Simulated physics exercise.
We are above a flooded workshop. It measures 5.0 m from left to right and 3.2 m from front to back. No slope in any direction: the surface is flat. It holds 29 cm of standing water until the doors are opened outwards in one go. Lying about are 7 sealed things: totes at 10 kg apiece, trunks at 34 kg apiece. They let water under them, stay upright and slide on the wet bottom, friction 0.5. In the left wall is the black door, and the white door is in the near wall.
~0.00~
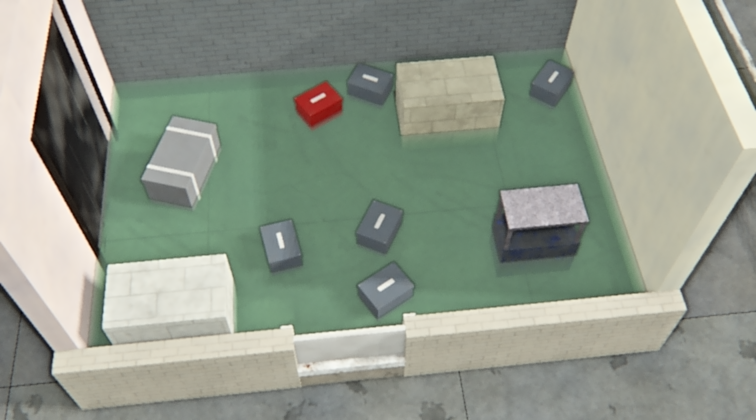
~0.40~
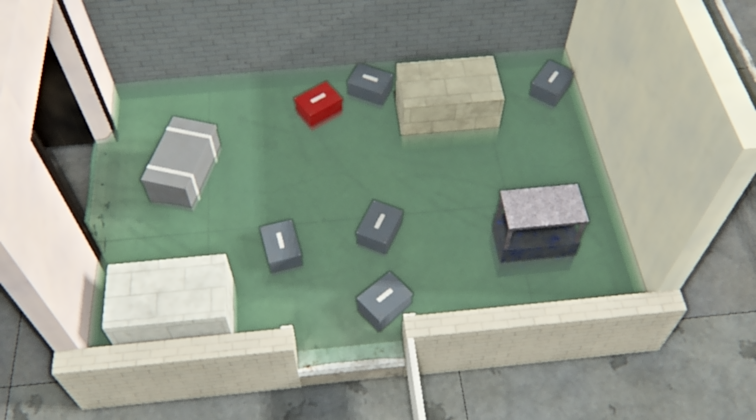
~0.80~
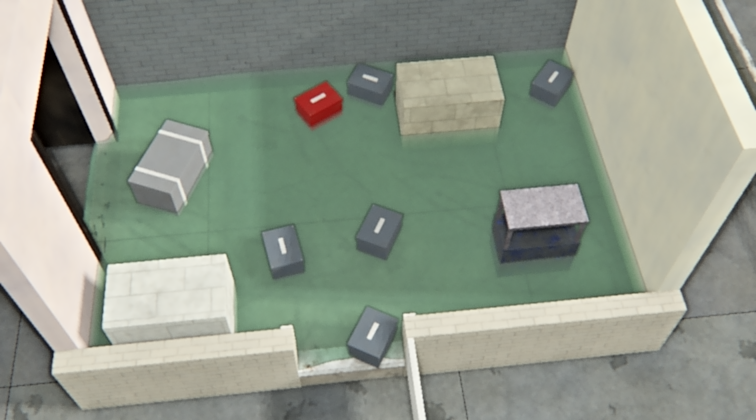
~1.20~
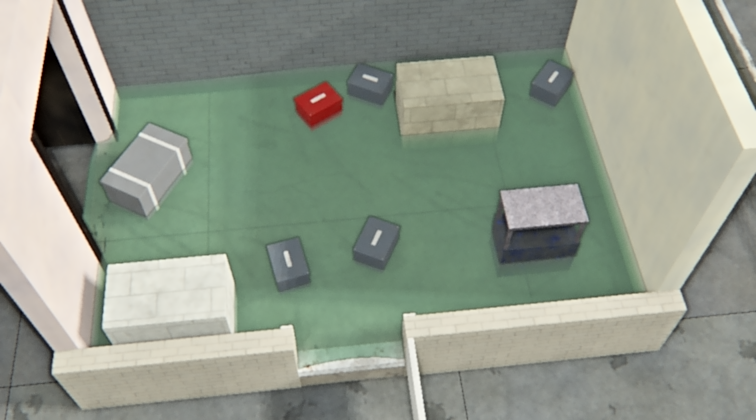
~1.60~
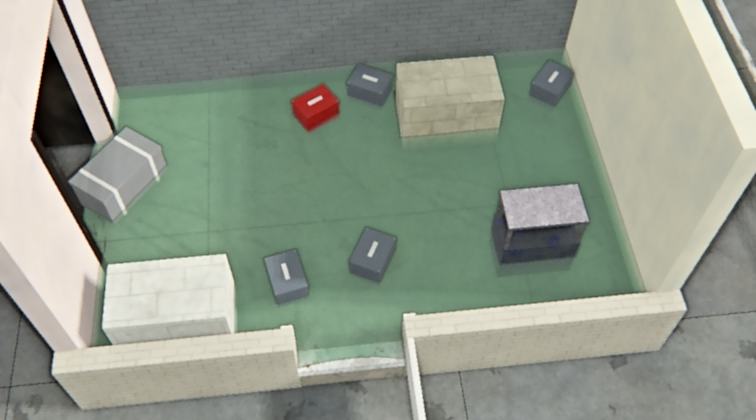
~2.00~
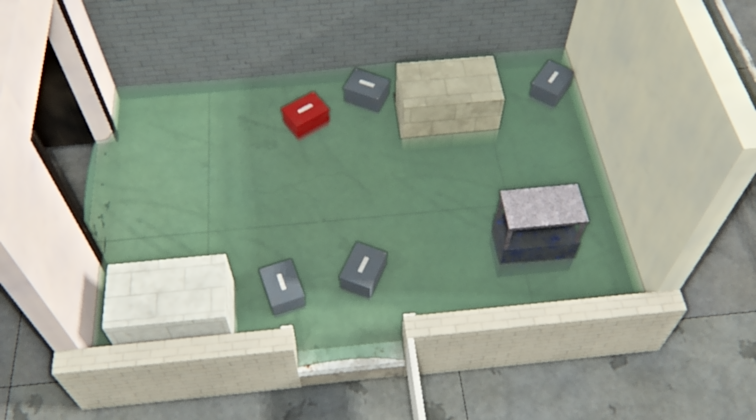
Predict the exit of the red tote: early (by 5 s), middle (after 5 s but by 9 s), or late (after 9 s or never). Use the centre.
Middle.
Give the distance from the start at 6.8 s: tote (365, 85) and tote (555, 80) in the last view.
Distances, as listed: 140 cm then 30 cm.
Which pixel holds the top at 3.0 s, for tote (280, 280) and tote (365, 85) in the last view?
First near (274, 307), second near (341, 106).
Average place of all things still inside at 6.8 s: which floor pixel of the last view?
The centre is close to (395, 139).
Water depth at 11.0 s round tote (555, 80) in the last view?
11 cm.
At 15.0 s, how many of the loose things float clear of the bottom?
Of them, 0.
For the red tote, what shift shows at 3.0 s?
Around 60 cm from the start by that time.
After 3.0 s the red tote is near (268, 121), 0.6 m from its start, afloat; 2 of 7 are out; 5 afloat.
After 6.8 s the red tote has gone out (at 6.8 s); 5 of 7 are out; 2 afloat.
After 11.0 s the red tote has gone out (at 6.8 s); 5 of 7 are out; 1 afloat.
After 15.0 s the red tote has gone out (at 6.8 s); 5 of 7 are out; 0 afloat.
